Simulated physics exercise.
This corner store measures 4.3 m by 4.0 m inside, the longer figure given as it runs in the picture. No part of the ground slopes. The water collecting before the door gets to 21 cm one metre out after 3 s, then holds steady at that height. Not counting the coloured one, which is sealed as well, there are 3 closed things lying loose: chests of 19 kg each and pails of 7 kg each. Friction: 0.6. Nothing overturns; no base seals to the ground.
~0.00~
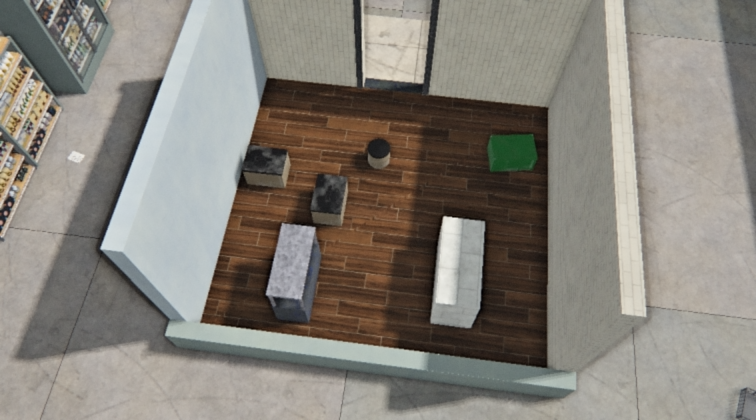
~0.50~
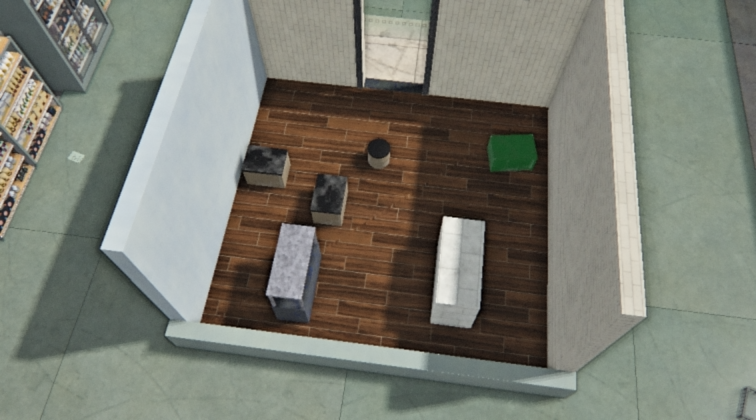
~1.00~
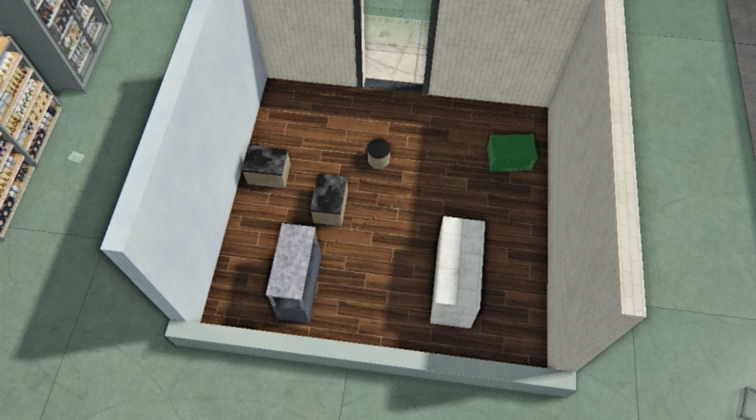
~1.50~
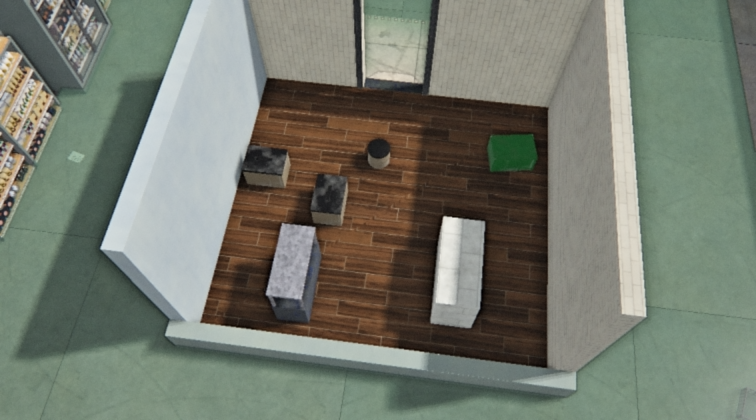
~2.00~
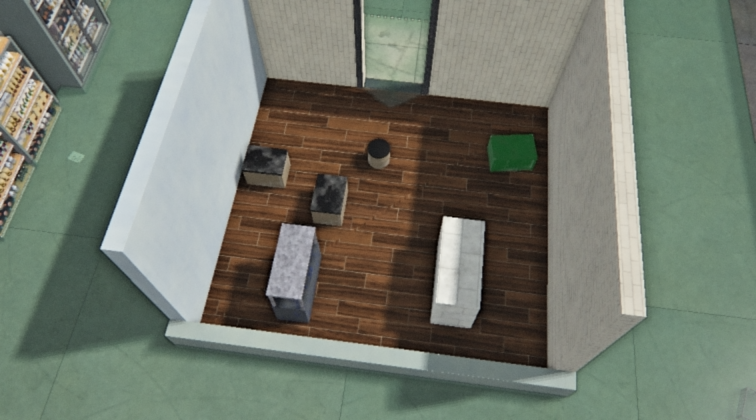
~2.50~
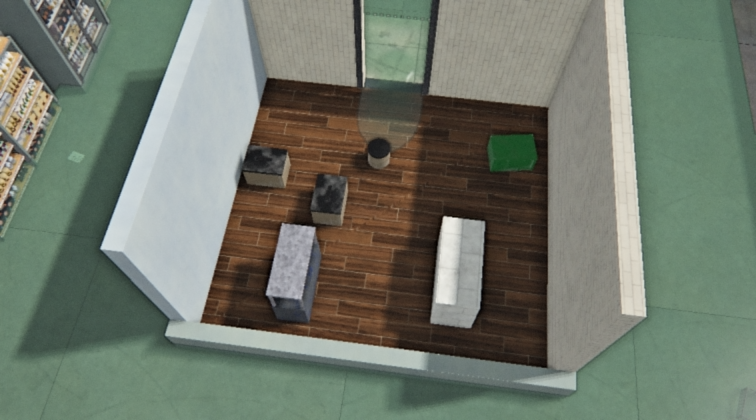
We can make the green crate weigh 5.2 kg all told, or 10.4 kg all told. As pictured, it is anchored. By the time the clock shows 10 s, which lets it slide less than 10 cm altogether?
Expect only the larger amount to be sufficient.
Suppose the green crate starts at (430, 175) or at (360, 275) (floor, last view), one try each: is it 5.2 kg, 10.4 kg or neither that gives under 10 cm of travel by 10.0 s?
In turn: No mass works; no mass works.
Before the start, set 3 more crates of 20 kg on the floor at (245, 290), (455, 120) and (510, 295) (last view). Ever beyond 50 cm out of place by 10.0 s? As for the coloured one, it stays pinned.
The first comes out below the threshold, the second below the threshold, the third below the threshold.
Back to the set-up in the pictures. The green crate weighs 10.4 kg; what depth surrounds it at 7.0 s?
2 cm, roughly.
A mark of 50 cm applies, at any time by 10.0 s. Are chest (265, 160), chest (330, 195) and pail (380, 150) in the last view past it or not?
In order: Within the mark, within the mark, above the mark.
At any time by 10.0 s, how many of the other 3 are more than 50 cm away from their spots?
That adds up to 1.
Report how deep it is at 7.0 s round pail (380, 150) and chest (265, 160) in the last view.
About 5 and 5 cm.
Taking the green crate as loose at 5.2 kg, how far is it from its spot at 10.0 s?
Around 60 centimetres out of place.
After 3.5 s the green crate would be 0 cm from its start with 5.2 kg and 0 cm from its start with 10.4 kg; 0 cm of water round it then.
After 4.5 s the green crate would be 0 cm from its start with 5.2 kg and 0 cm from its start with 10.4 kg; 1 cm of water round it then.
After 7.0 s the green crate would be 0 cm from its start with 5.2 kg and 0 cm from its start with 10.4 kg; 2 cm of water round it then.
After 10.0 s the green crate would be 55 cm from its start with 5.2 kg and 0 cm from its start with 10.4 kg; 4 cm of water round it then.
